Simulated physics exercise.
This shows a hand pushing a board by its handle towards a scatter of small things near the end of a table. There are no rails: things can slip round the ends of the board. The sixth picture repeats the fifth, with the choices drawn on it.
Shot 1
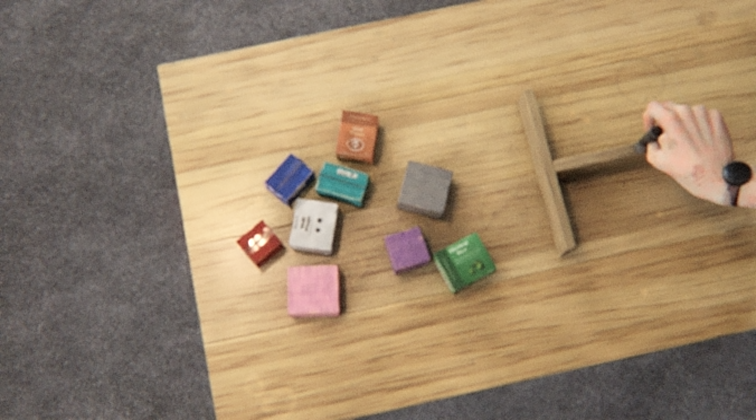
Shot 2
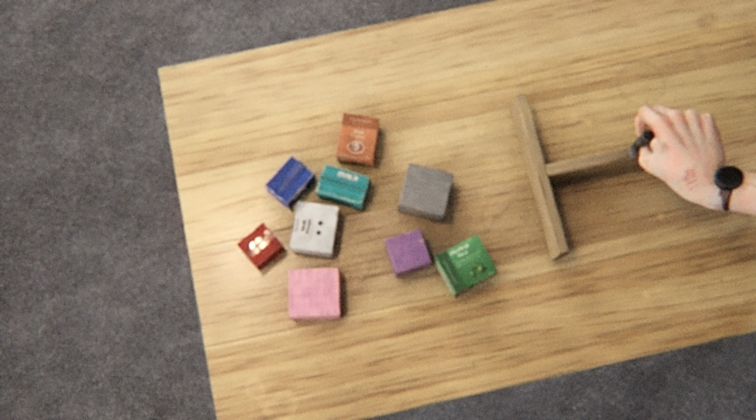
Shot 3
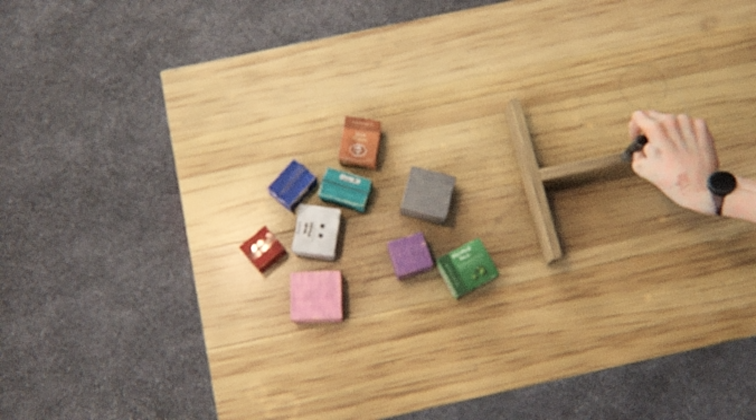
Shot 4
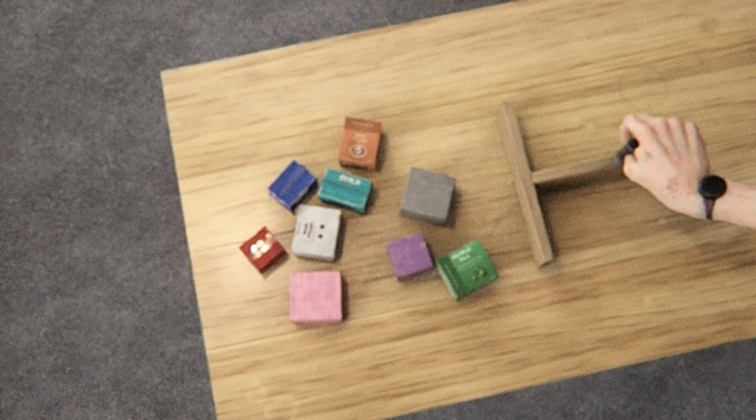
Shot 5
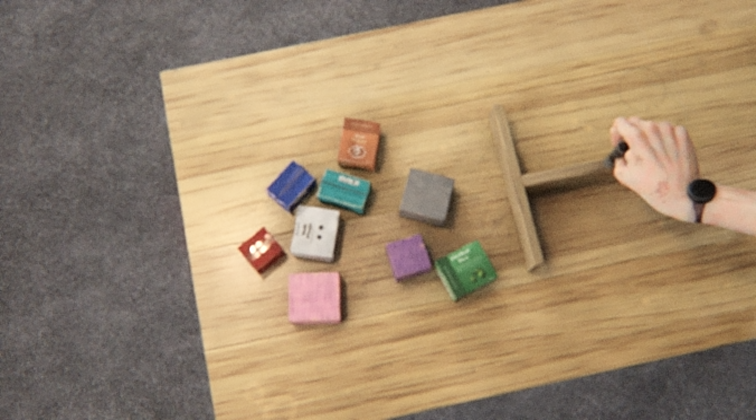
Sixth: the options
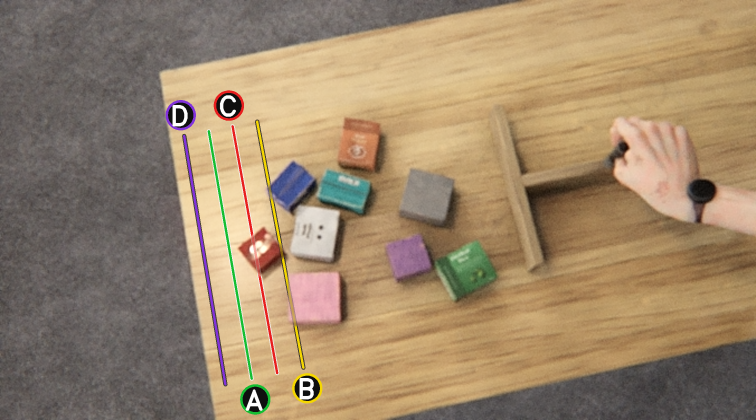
On a wooden table above grey carpet, a hand wearing a dark watch grips the handle of a wooden board and slides it slowly left a short way, while the scattered coloured boxes and blocks remain in place, untouched.
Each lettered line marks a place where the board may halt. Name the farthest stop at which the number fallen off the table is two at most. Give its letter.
At B, and not beyond.
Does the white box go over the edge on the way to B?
No.
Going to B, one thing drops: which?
It is the red box.
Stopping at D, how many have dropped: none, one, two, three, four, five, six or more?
By then, six or more.
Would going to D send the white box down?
Yes.
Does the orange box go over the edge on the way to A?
No.
On the marked copy, A at (229, 250); B at (279, 240); C at (254, 245); D at (204, 256).
With B. Early on, board (433, 200); green packet (418, 281); purple block (373, 257).
Further on, board (347, 217); red box (231, 267); blue box (241, 169).
At the end, board (280, 231); red box over the edge; pink block (211, 333); one fallen.
As for the rest, A drops six; C drops three; D drops nine.
